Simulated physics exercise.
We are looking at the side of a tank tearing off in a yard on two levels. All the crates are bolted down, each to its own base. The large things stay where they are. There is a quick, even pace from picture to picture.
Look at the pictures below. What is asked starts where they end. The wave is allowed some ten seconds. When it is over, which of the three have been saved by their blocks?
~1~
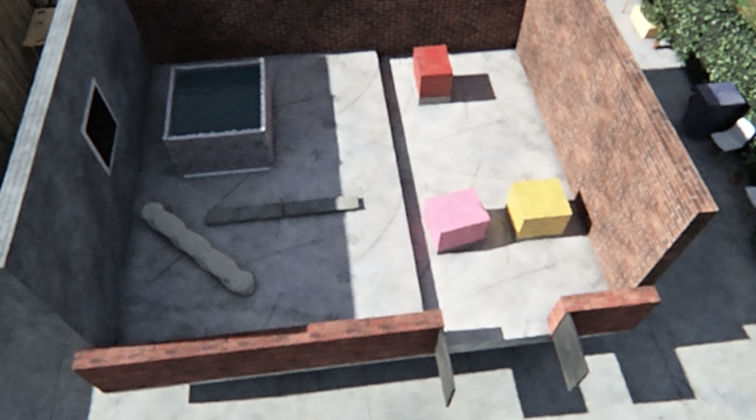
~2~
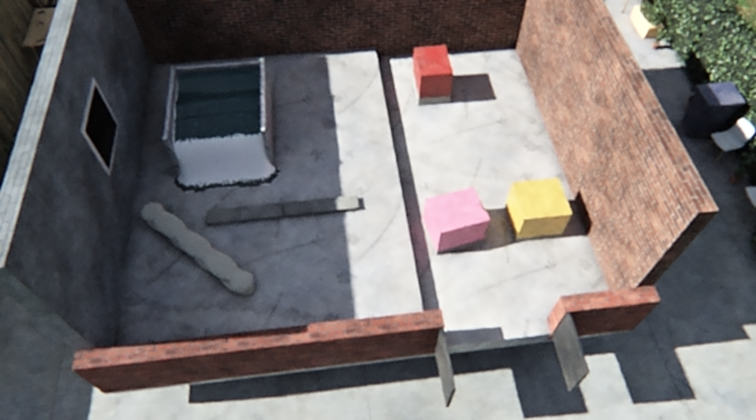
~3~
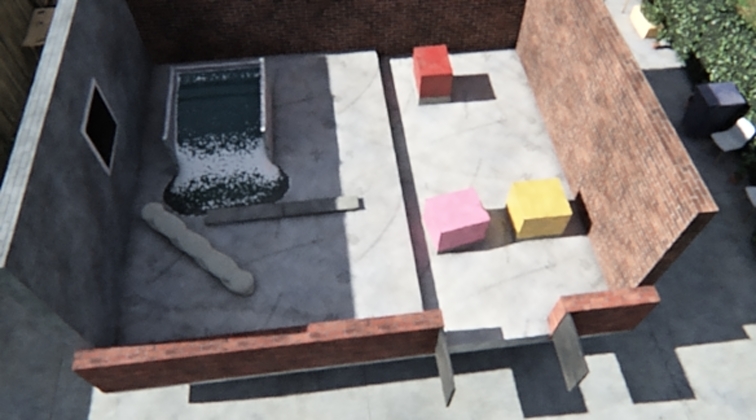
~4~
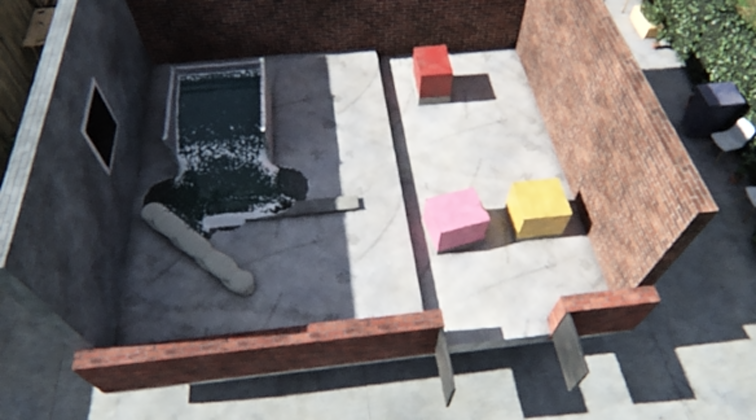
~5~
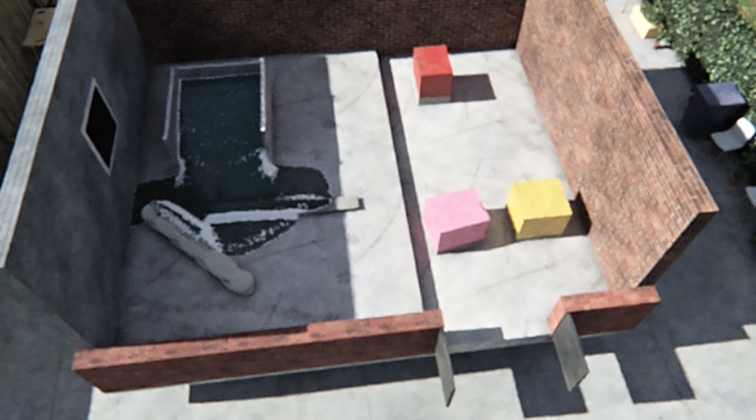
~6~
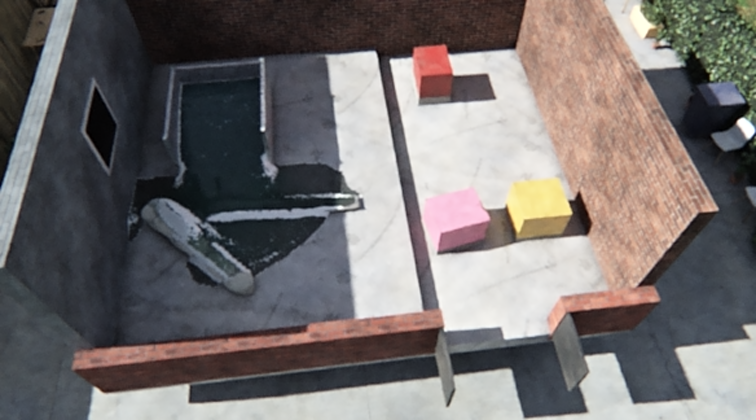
Once it is over, the red crate is dry, the pink crate is wet, the yellow crate is wet.
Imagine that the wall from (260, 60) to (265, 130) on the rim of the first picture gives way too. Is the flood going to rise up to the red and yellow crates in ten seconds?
Red gets drenched; yellow gets drenched.
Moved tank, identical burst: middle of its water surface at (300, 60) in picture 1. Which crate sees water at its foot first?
The pink-painted one comes first.
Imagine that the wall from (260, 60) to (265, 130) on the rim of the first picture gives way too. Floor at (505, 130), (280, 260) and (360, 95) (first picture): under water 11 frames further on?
Spot one inundated, spot two spared, spot three inundated.
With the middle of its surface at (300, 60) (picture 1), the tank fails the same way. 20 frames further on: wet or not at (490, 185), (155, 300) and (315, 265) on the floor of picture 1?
Submerged, submerged, submerged.
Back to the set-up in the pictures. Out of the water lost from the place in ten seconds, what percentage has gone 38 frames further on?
Estimate: 45 %.
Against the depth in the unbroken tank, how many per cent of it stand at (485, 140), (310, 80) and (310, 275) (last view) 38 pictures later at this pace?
Approx. values, in order: 6 %, 2 %, 4 %.
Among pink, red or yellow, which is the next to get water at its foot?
Note: The crate marked pink is first.
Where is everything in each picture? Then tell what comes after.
The tank at (217, 102) is whole and still, in the first picture.
The front is at (275, 169), out from the gap at (224, 160), in the second picture.
The front is at (283, 189), out from the gap at (224, 161), in the third picture.
The front is at (299, 203), out from the gap at (224, 162), in the fourth picture.
Water pours out at (224, 162) and has run to (326, 200), in the fifth picture.
The front is at (356, 197), out from the gap at (225, 163), in the sixth picture.
A moment on, water covers 30 % of the floor; the red crate not reached, the pink crate water round its plinth, the yellow crate not reached.
Next, water covers 45 % of the floor; the red crate not reached, the pink crate water round its plinth, the yellow crate water round its plinth.
Then, water covers 65 % of the floor; the red crate not reached, the pink crate water round its plinth, the yellow crate water round its plinth.
Later, water covers 85 % of the floor; the red crate water round its plinth, the pink crate water round its plinth, the yellow crate water round its plinth.
In the end, water covers 90 % of the floor; the red crate stayed above the water, the pink crate was topped, the yellow crate was topped.
